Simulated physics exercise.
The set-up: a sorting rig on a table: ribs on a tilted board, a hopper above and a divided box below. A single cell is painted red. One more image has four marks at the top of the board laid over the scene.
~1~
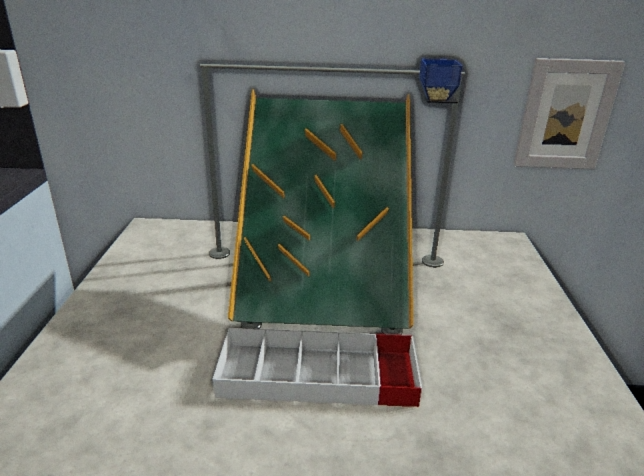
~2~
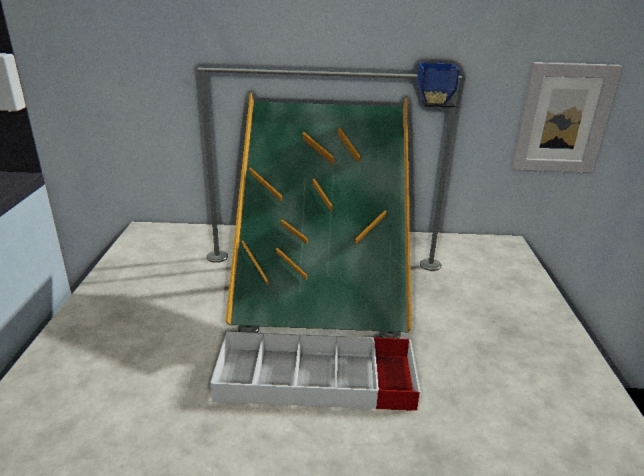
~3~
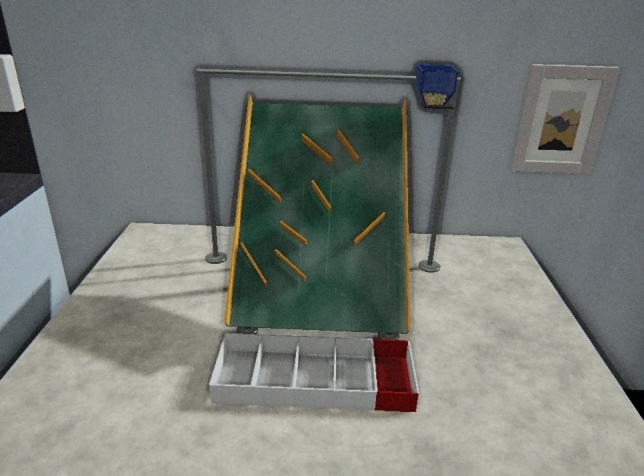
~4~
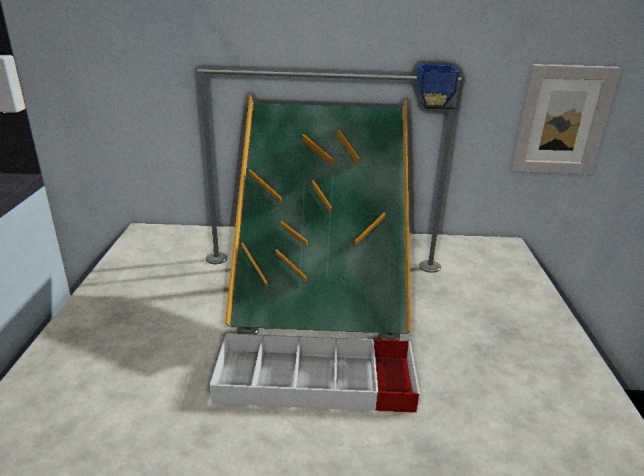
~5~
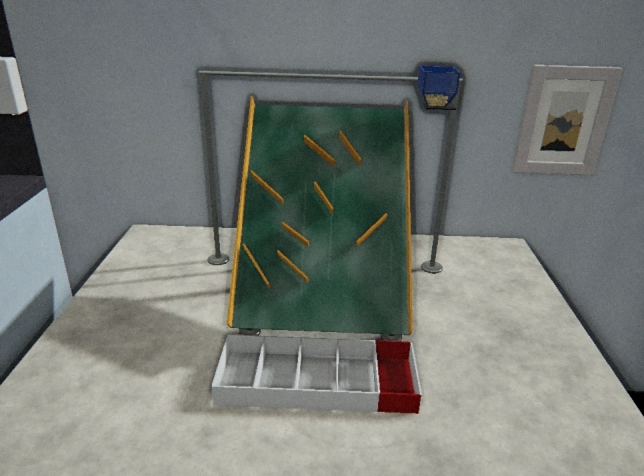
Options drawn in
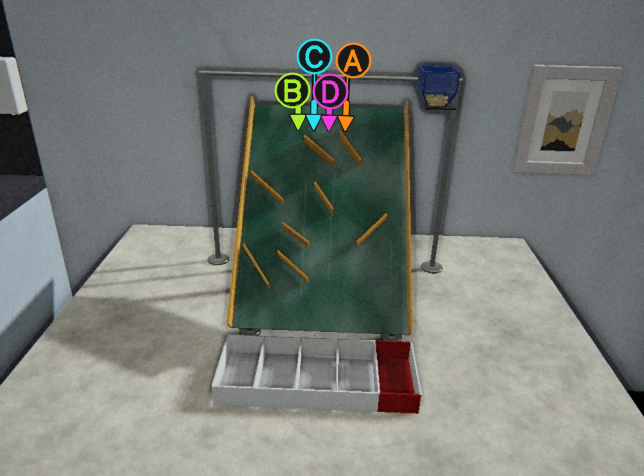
Nothing on the sorting rig moved beyond a slight shake of the whole view; the blue hopper stayed above the tilted green board with its orange ribs, and the divided box below, red at its right end, sat empty.
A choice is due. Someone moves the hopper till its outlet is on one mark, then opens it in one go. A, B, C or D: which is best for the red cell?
A is best.
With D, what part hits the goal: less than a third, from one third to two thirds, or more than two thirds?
It is less than a third.
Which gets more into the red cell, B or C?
It is B.
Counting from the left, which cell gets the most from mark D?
It is the third one.
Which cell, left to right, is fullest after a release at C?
The third.
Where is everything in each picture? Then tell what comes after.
In the first picture, hopper near (438, 92), soya beans, door shut.
In the second picture, ribs (303, 132) to (333, 158), (339, 128) to (360, 157), (250, 168) to (281, 196).
In the third picture, ribs (312, 180) to (331, 208), (280, 221) to (306, 240), (355, 241) to (385, 212).
In the fourth picture, ribs (242, 243) to (267, 283), (276, 250) to (306, 277).
In the fifth picture, red cell near (399, 402), number 5 of 5 from the left.
On the marked copy, mark A meets the board at (345, 125); mark B meets the board at (298, 124); mark C meets the board at (313, 124); mark D meets the board at (328, 125).
With A, close to half in the red cell, close to half in other cells.
With B, a small share in the red cell, the bulk in other cells, a small share outside the box.
With C, only a few in the red cell, all but a few in other cells, a small share outside the box.
With D, a small share in the red cell, all but a few in other cells.
